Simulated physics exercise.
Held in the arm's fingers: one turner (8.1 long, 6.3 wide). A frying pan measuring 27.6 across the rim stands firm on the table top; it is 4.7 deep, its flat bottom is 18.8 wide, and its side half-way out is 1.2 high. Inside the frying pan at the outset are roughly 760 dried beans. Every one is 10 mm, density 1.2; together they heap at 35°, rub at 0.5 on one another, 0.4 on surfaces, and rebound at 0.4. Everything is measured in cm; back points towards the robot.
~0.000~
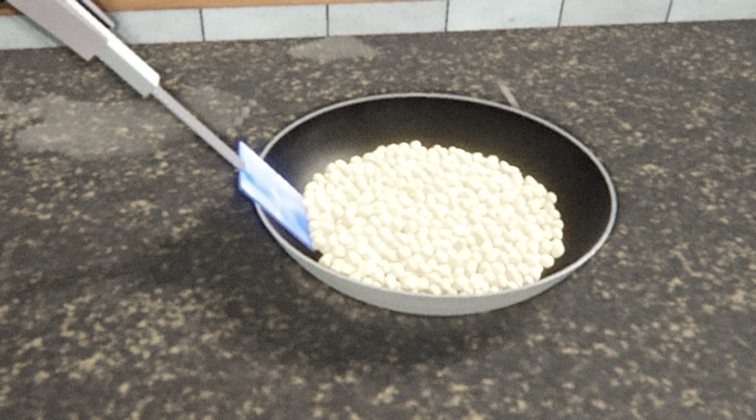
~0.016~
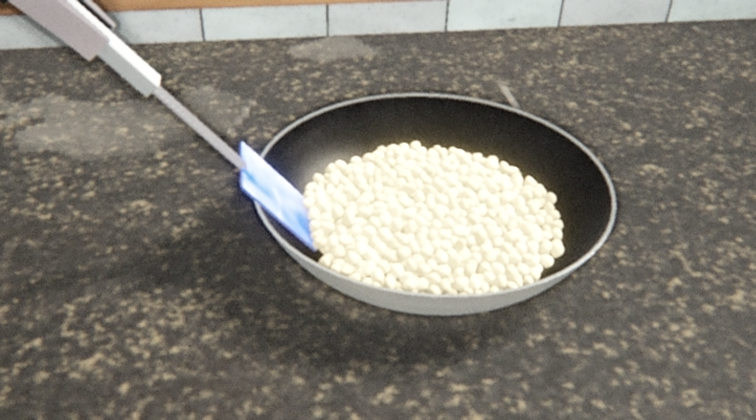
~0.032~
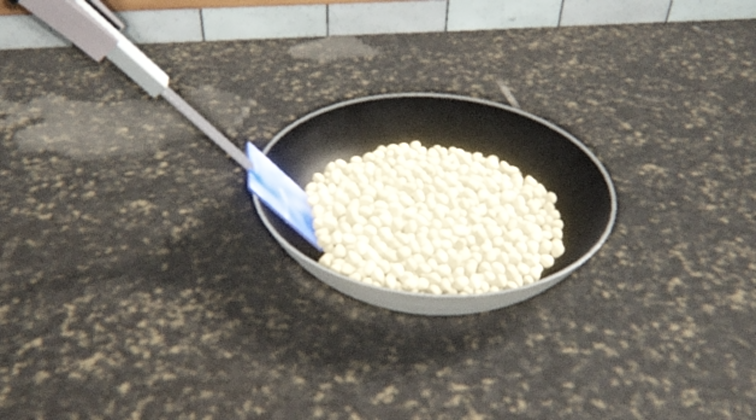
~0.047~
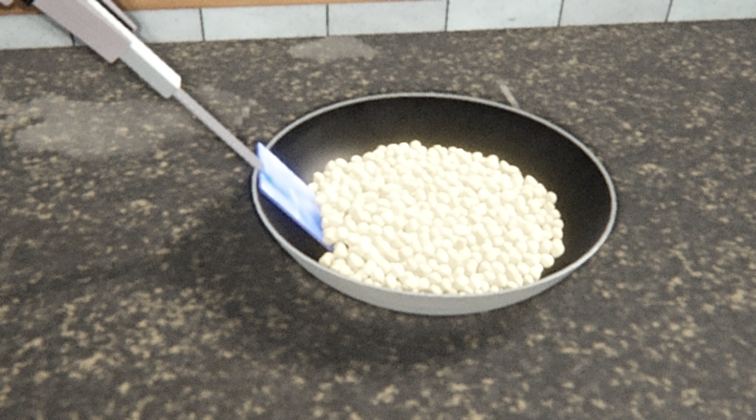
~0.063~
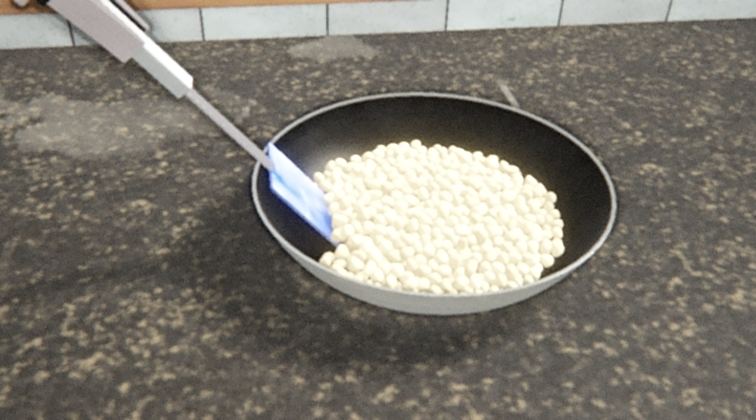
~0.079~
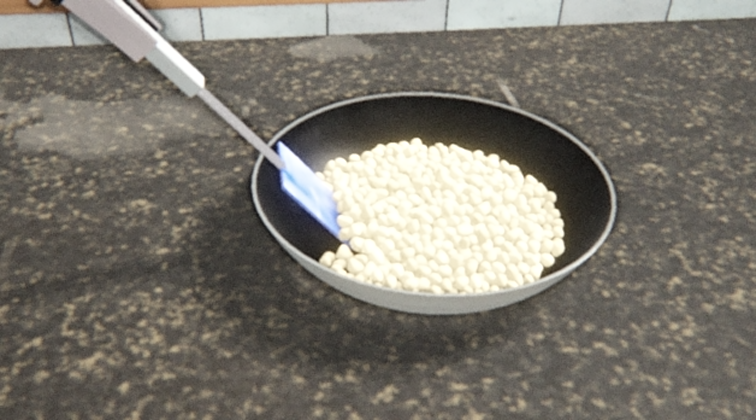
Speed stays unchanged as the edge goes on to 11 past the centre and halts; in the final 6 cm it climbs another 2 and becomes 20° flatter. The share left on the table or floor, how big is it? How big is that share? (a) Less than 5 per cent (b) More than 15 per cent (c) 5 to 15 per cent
The answer is c.
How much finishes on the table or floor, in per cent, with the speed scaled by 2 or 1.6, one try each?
Some 20 per cent, then some 15 per cent, on the table or floor.
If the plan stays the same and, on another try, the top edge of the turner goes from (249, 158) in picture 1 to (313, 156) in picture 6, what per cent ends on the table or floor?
Near 20 in a hundred.
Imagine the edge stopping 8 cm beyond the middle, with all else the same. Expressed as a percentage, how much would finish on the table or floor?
With that change, I'd expect about 0 per cent.
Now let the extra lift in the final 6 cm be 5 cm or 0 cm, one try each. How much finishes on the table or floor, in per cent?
First try around 10 percent, second try around 5 percent.
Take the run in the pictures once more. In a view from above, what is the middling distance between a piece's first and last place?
Roughly 3 cm.
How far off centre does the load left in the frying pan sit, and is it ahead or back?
Ahead, by around 3.5 cm.
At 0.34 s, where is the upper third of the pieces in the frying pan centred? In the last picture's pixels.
It is centred at about (529, 184).
By 0.21 s, sloping 51°, highest piece 5 above the table; 756 in the frying pan.
By 0.34 s, sloping 46°, highest piece 5 above the table; 756 in the frying pan.
By 0.61 s, sloping 31°, highest piece 6 above the table; 680 in the frying pan, 68 on the table or floor, 8 on the blade or in flight.
By 1.66 s, sloping 31°, highest piece 6 above the table; 680 in the frying pan, 76 on the table or floor.
Final count, 680 in the frying pan, 76 on the table or floor. That is 10 % on the table or floor.
